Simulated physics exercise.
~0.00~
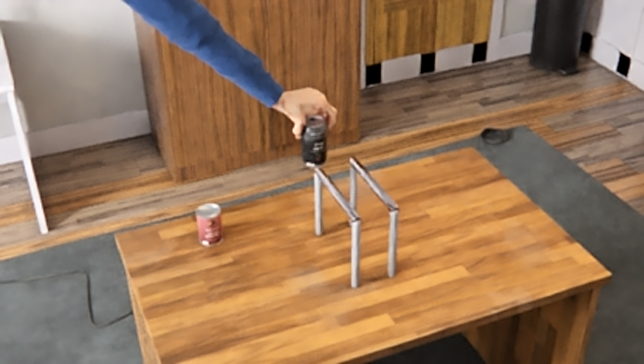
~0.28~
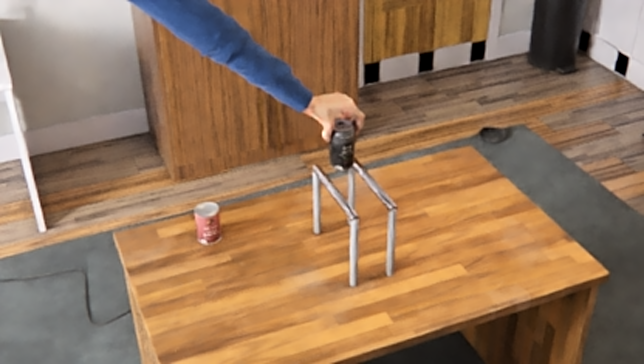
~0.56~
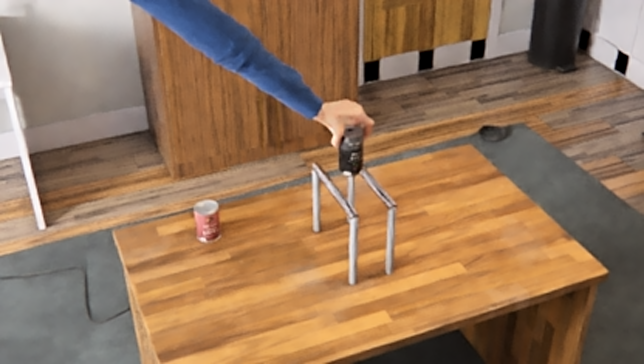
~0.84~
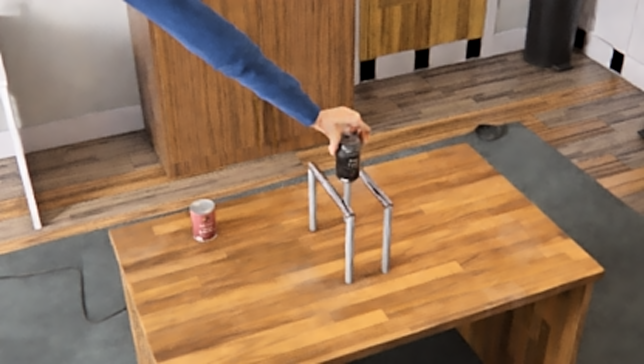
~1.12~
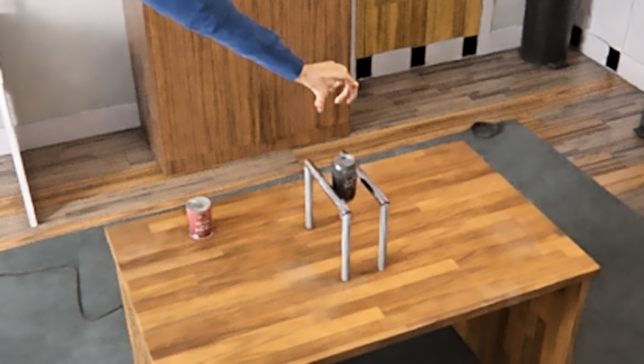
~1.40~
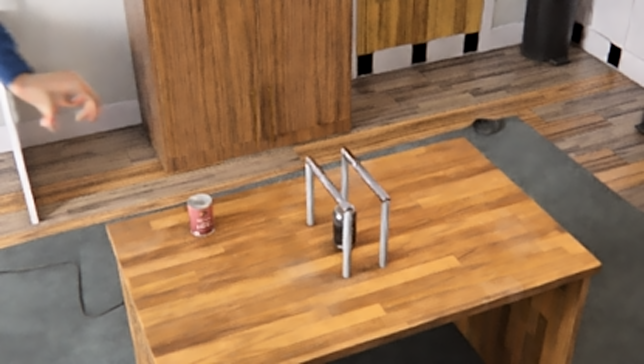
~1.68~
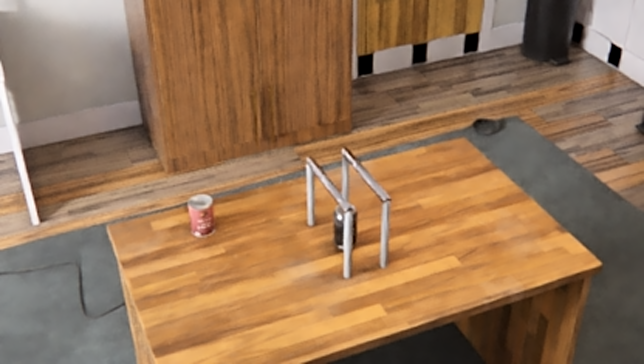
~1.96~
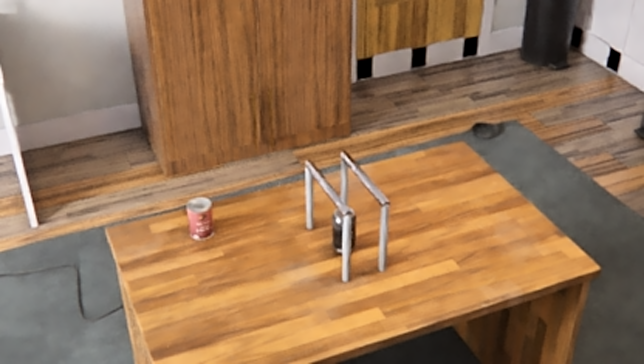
The clip shows a hand carrying a black can rightward over a metal stand on a wooden table, then letting go and withdrawing left. The can drops through the gap in the stand's top and ends upright beneath it, while a red tin stays unmoved.
